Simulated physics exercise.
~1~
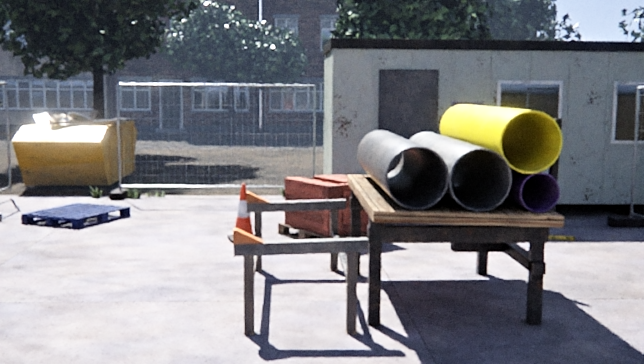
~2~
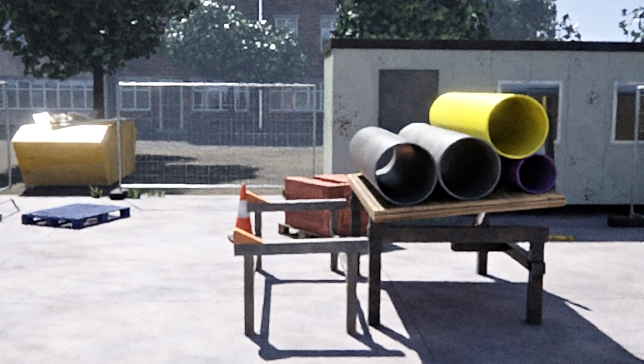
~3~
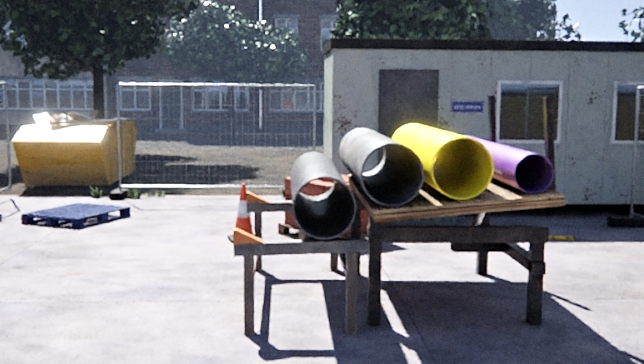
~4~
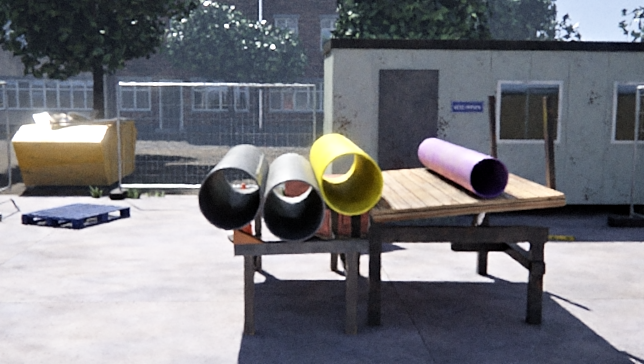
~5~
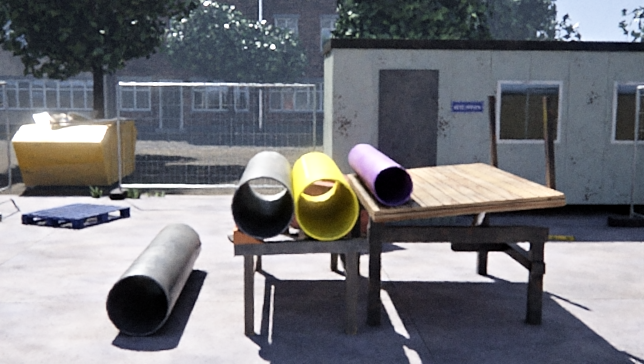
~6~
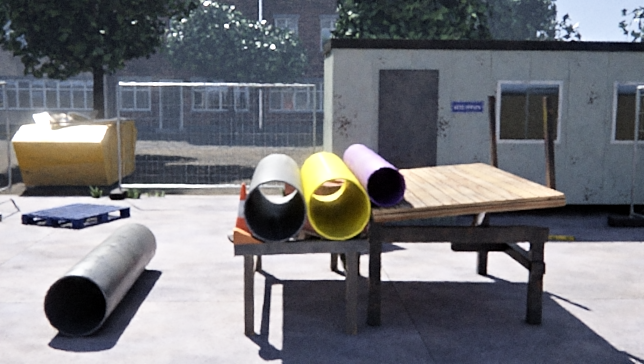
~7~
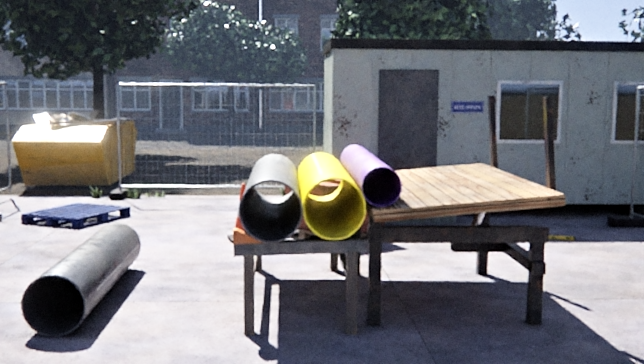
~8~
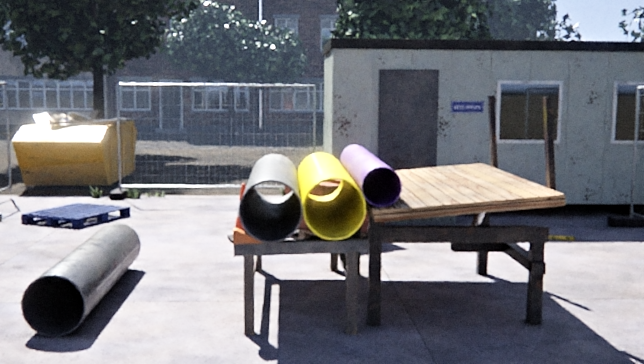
In this clip, a wooden deck holding stacked pipes tilts left, and they roll toward a lower rack. One gray pipe drops to the ground and rolls left, while another gray pipe and the yellow one settle on the rack, with the purple pipe resting at the deck's lower edge.
